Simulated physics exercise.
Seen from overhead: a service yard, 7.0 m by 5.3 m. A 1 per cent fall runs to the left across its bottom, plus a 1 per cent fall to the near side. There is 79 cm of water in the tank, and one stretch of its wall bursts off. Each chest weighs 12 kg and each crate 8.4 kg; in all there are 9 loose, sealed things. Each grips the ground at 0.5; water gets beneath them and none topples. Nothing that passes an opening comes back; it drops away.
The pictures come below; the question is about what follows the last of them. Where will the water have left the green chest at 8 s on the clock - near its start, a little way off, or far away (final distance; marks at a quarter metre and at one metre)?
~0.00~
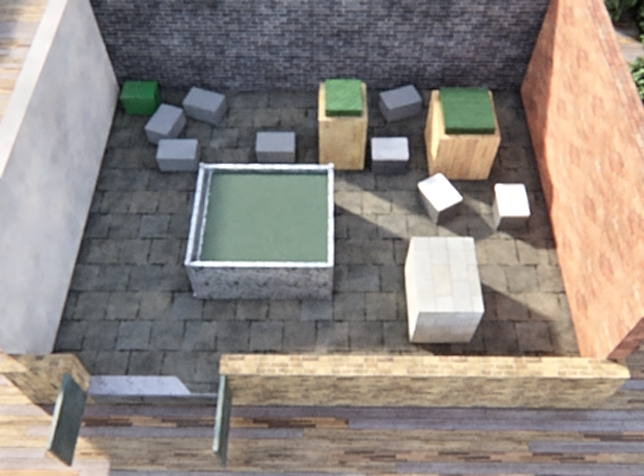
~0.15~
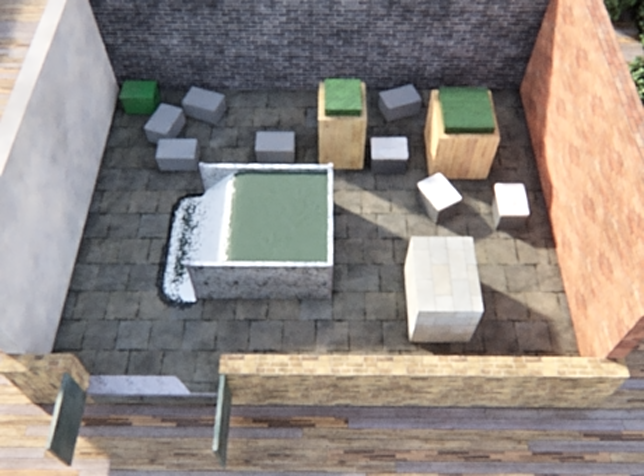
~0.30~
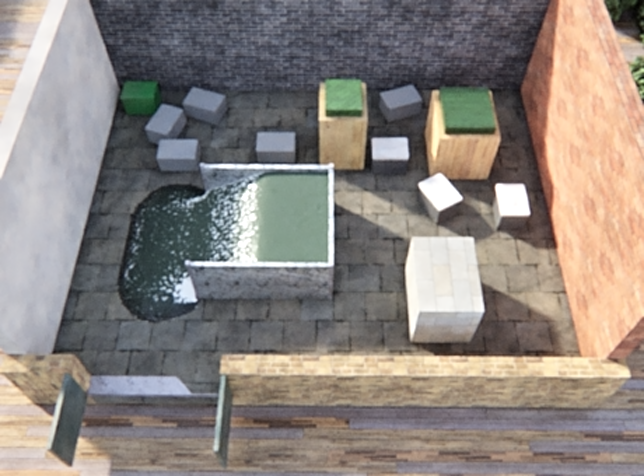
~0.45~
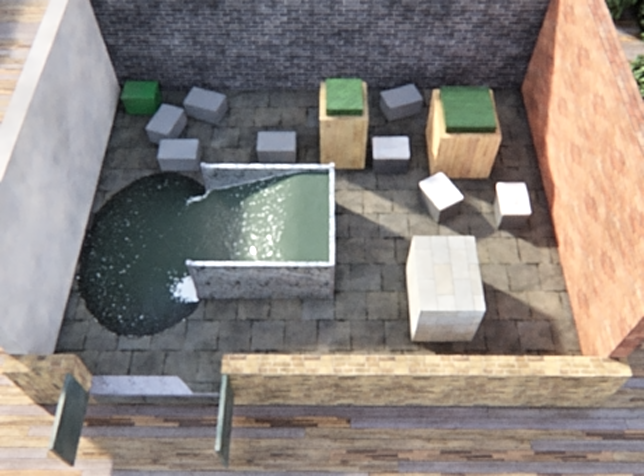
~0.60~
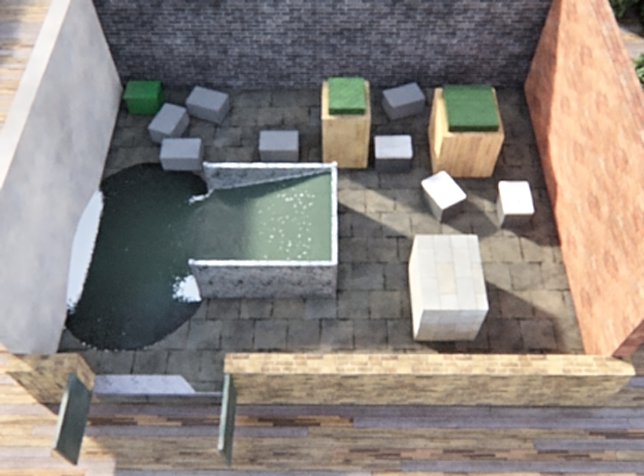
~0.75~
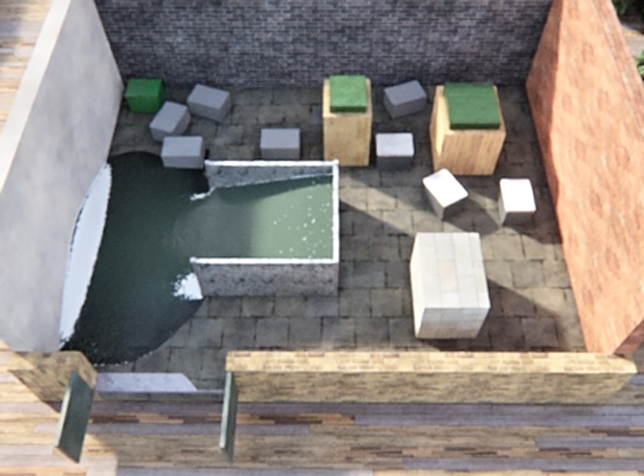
Far away.
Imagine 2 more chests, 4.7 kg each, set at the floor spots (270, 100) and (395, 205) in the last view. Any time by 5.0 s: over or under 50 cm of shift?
Taking them in order, they come out greater and smaller.
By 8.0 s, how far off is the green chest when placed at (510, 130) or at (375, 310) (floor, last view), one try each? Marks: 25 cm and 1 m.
Run one, it gets swept far; run two, it gets moved partway.
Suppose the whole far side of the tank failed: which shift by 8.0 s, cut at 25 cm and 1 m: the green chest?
The answer: The green chest is taken far off.
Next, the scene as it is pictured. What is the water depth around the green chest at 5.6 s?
Somewhere close to 7 cm.
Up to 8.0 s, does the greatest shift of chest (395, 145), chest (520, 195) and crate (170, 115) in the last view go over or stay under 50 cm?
The first never reached the threshold, the second never reached the threshold, and the third topped the threshold.
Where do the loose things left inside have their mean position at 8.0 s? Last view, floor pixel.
They're centred close to (375, 172).
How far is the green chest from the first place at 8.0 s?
Around 600 cm from where it started.
After 1.6 s the green chest is near (146, 82), 0.1 m from its start, aground; 0 of 9 are out; 0 afloat.
After 3.6 s the green chest is near (332, 92), 3.2 m from its start, aground; 0 of 9 are out; 2 afloat.
After 5.6 s the green chest is near (488, 86), 5.8 m from its start, afloat; 0 of 9 are out; 6 afloat.
After 8.0 s the green chest is near (501, 91), 5.9 m from its start, afloat; 0 of 9 are out; 6 afloat.
